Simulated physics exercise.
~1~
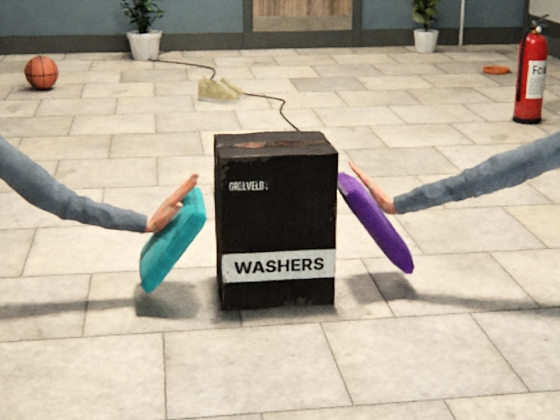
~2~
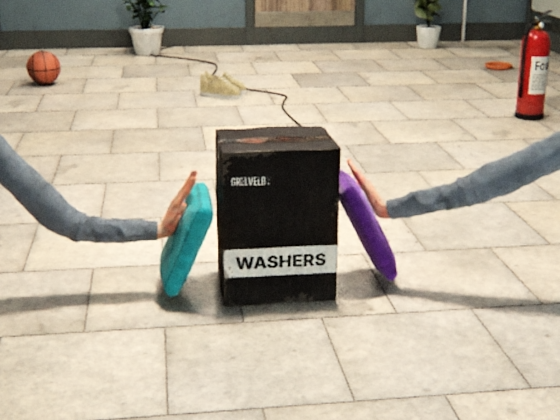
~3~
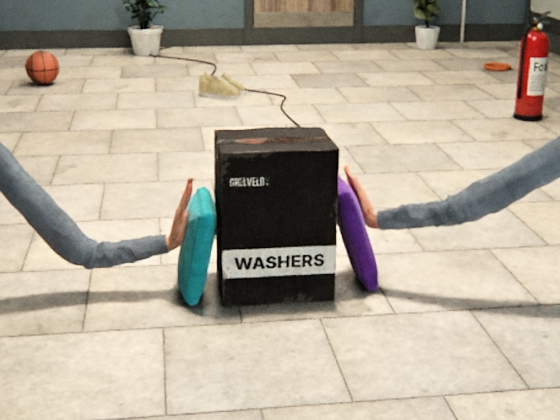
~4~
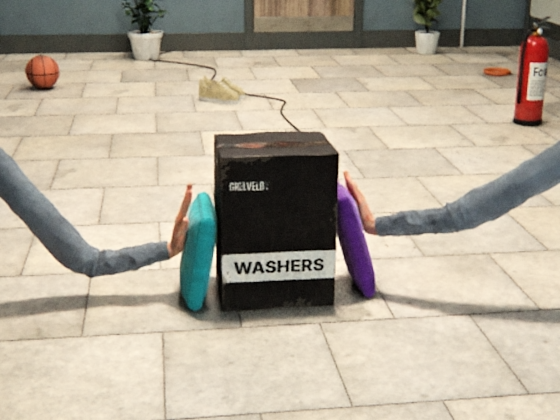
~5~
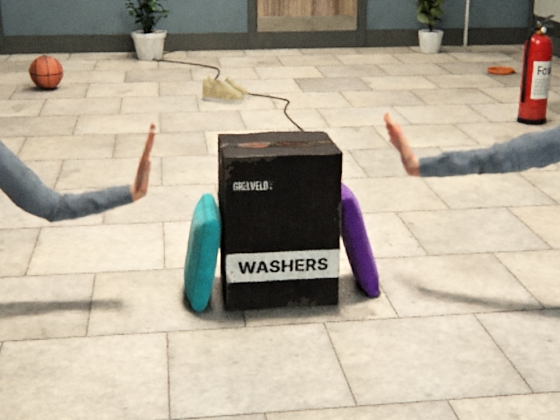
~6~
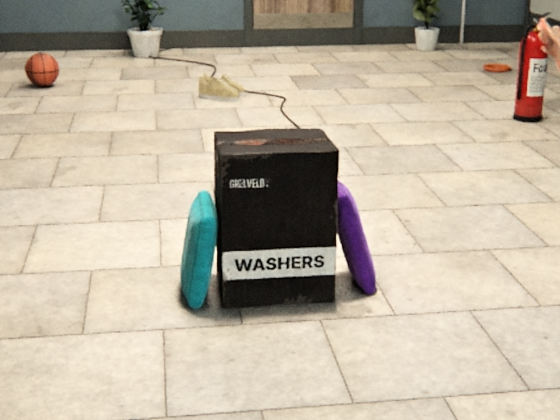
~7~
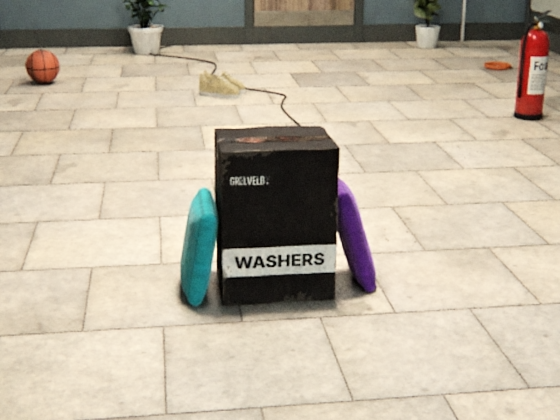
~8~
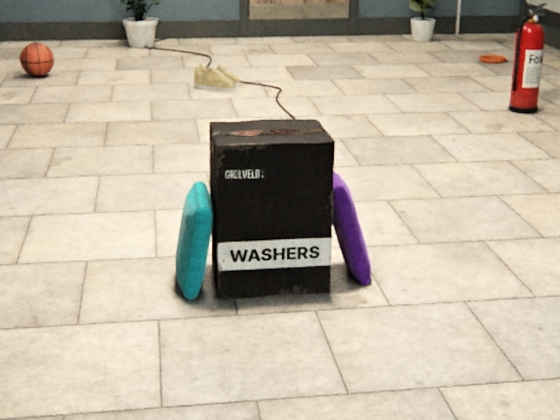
Two hands lean turquoise and purple bags against a black box, and both stay propped.
